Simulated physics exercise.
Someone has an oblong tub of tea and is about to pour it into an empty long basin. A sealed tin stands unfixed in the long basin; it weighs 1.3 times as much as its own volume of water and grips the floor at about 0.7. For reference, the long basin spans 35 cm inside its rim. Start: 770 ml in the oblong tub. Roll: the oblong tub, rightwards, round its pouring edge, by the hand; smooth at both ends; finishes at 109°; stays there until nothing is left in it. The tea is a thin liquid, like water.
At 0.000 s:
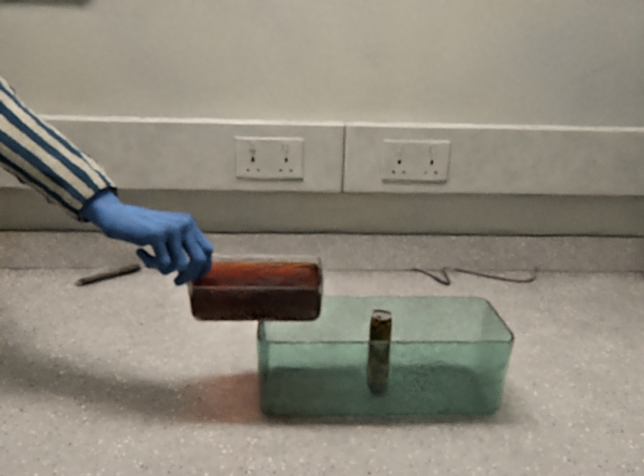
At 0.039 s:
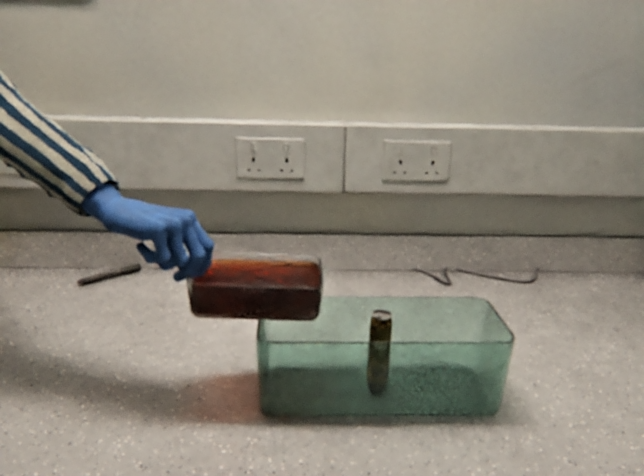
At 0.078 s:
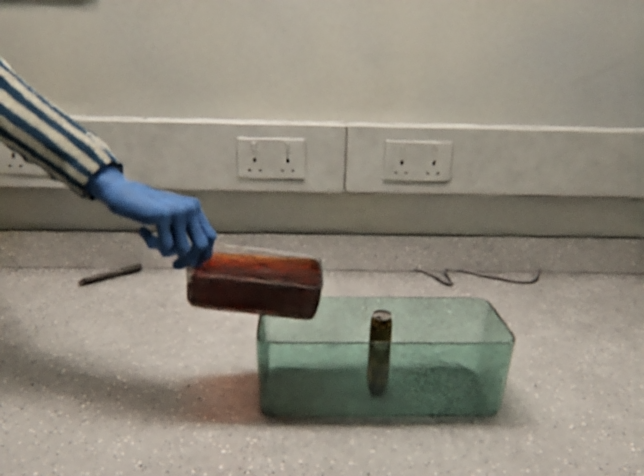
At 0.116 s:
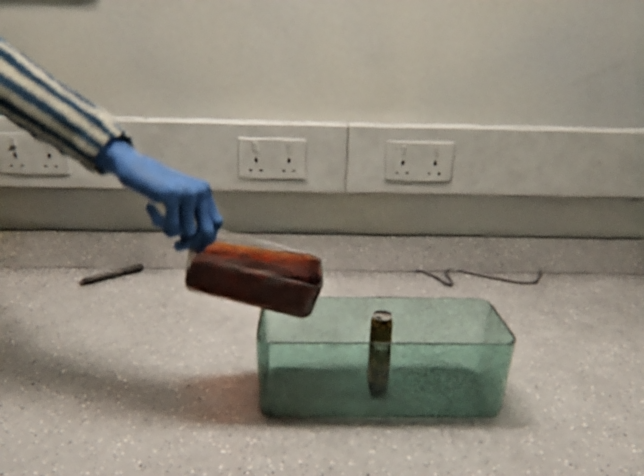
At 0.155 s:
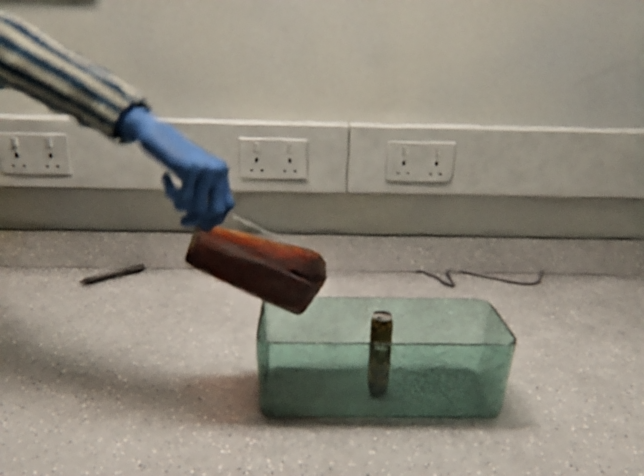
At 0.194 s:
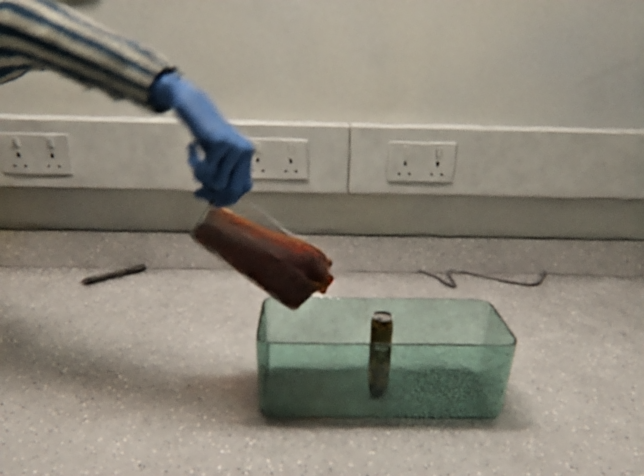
On a speckled grey counter against a pale wall with sockets, seen from the front by a still camera, a clear greenish long basin sits at right with an upright dark cylinder at its middle. At left, a blue-gloved hand in a striped sleeve holds an oblong tub of reddish-brown tea. The hand rises, tilting the tub increasingly rightward, and the tea shifts to its lower end, just reaching over the edge.
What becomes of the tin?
I reckon it can hold on.
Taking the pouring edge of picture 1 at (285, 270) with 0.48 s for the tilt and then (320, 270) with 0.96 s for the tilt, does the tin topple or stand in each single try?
In the first try it comes down; in the second it remains standing.
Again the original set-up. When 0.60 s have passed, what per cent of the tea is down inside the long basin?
Around 88 parts in a hundred.
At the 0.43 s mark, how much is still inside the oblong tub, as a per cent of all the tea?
Fraction remaining: Approx. 14 per cent.
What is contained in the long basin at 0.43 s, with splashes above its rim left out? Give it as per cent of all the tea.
Fraction in basin: Approx. 24%.
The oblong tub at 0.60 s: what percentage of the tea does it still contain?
Close to 1 percent of the total.
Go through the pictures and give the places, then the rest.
In the first frame, tilt 0°; pouring edge (322, 272); surface from (196, 274) to (320, 275); the long basin's rim runs from (260, 319) to (500, 319); the tin's top is at (381, 318).
In the second frame, tilt 2°; pouring edge (322, 272); surface from (196, 272) to (320, 274).
In the third frame, tilt 7°; pouring edge (322, 273); surface from (195, 265) to (320, 270).
In the fourth frame, tilt 15°; pouring edge (321, 273); surface from (195, 253) to (321, 268); 1 per cent is over the edge.
In the fifth frame, tilt 26°; pouring edge (321, 273); surface from (197, 235) to (306, 259); 4 per cent is over the edge.
In the sixth frame, tilt 38°; pouring edge (321, 273); surface from (203, 214) to (299, 249); 9 per cent is over the edge.
By 0.43 s the tilt is 106° and 15 per cent is still to pour; the tin stands where it began.
By 0.60 s the tilt is 109° and 1 per cent is still to pour; the tin stands where it began.
By 0.78 s the tilt is 109° and 0 per cent is still to pour; the tin stands where it began.
By 0.98 s the tilt is 109° and 0 per cent is still to pour; the tin stands where it began.
At rest the tin stands where it began.
